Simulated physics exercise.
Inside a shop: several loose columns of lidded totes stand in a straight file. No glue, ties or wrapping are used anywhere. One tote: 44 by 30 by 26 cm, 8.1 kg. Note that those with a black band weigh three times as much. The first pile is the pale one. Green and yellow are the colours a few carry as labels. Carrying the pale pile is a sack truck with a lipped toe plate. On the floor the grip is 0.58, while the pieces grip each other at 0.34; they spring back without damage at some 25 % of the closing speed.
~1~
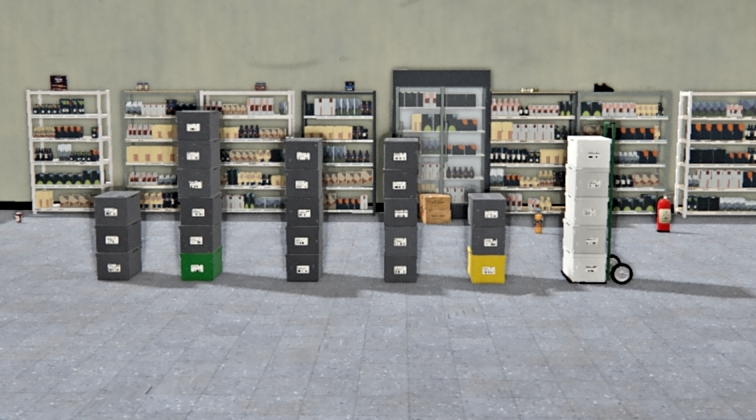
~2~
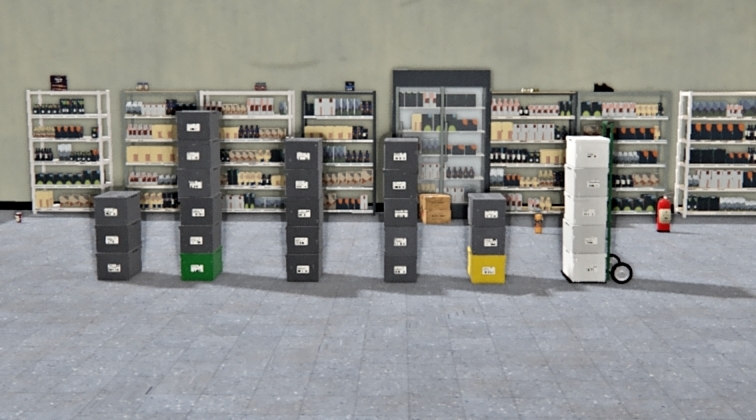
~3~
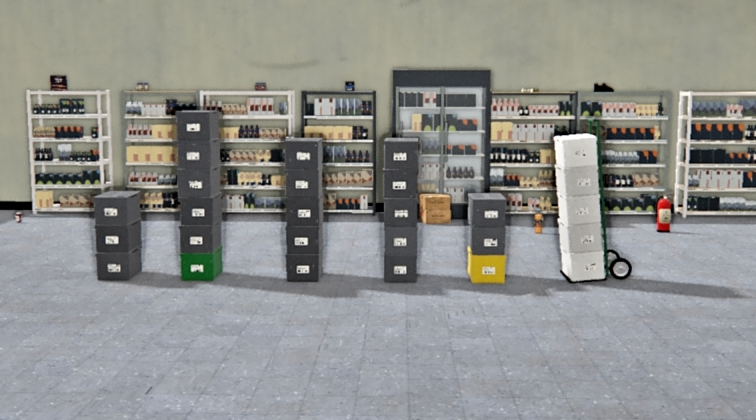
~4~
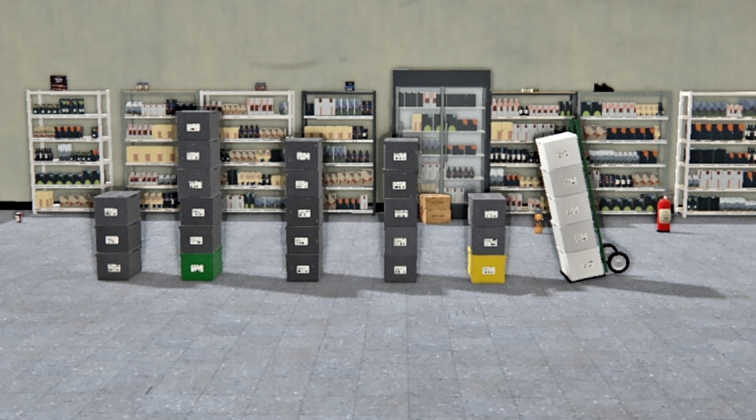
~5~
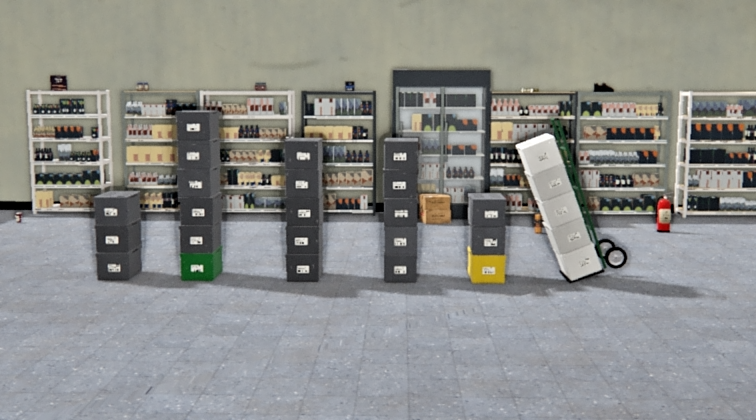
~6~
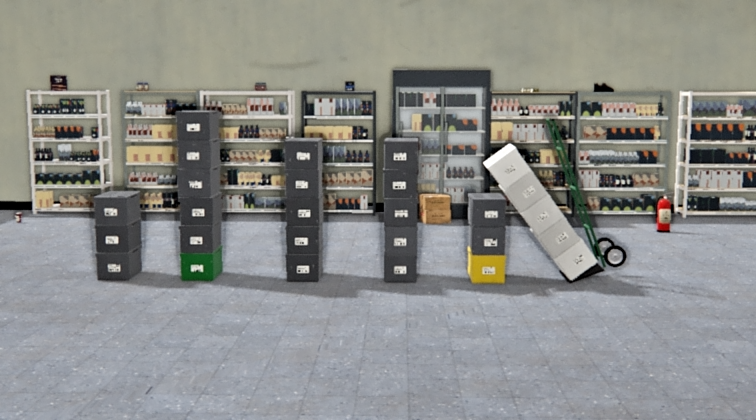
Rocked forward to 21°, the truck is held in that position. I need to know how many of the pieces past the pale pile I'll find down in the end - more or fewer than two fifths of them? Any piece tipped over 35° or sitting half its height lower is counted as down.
You'll find more than two fifths down.
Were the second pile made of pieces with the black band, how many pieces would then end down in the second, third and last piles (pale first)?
Then the second pile would have 0 down, the third 0, and the last 0.
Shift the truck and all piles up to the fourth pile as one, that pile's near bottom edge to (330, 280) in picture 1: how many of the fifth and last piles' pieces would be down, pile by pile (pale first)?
In that case fifth pile 5 and last pile 1.
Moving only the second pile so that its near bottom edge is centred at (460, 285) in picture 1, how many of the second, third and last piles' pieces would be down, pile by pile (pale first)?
Second 0; third 0; last 0.
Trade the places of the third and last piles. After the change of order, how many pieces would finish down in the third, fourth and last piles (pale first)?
After the swap, the third pile would have 2 down, the fourth 0 and the last 0.
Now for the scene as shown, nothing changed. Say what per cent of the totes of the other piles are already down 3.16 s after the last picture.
By that time it is 100 percent.
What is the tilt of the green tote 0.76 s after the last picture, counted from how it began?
I'd put it at roughly 0 degrees away from its starting angle.
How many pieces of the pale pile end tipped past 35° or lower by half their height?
5 of the pale pieces.
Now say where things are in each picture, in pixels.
In the first picture (places mark the middle of the side facing us), truck frame (613, 156) 0° forward; yellow tote (489, 270); green tote (197, 268); the rest undisturbed.
Truck frame (611, 155) 1° forward; green tote (197, 268), in the second picture.
Truck frame (600, 152) 6° forward, top of the pale pile leaning 6°; green tote (197, 268); the rest undisturbed, in the third picture.
Truck frame (582, 150) 13° forward, top of the pale pile leaning 13°; green tote (197, 268); the rest undisturbed, in the fourth picture.
Truck frame (568, 150) 19° forward, top of the pale pile leaning 22°; green tote (197, 268); the rest undisturbed, in the fifth picture.
Truck frame (563, 150) 21° forward, top of the pale pile leaning 37°; green tote (197, 268); yellow tote (489, 270); the rest undisturbed, in the sixth picture.
Then, 0.76 s after the last picture, 5 of the pale pile down; 2 of the 22 other totes down; yellow tote leaning 35°.
Then, 1.94 s after the last picture, 5 of the pale pile down; 9 of the 22 other totes down; yellow tote leaning 48°.
Then, 3.16 s after the last picture, 5 of the pale pile down; 22 of the 22 other totes down; yellow tote leaning 48°; green tote leaning 40°.
At rest, 5 of the pale pile down; 22 of the 22 other totes down; yellow tote leaning 48°; green tote leaning 41°. That is 100 per cent. As the last picture would show them, middles, yellow tote near (470, 257), green tote near (187, 256).
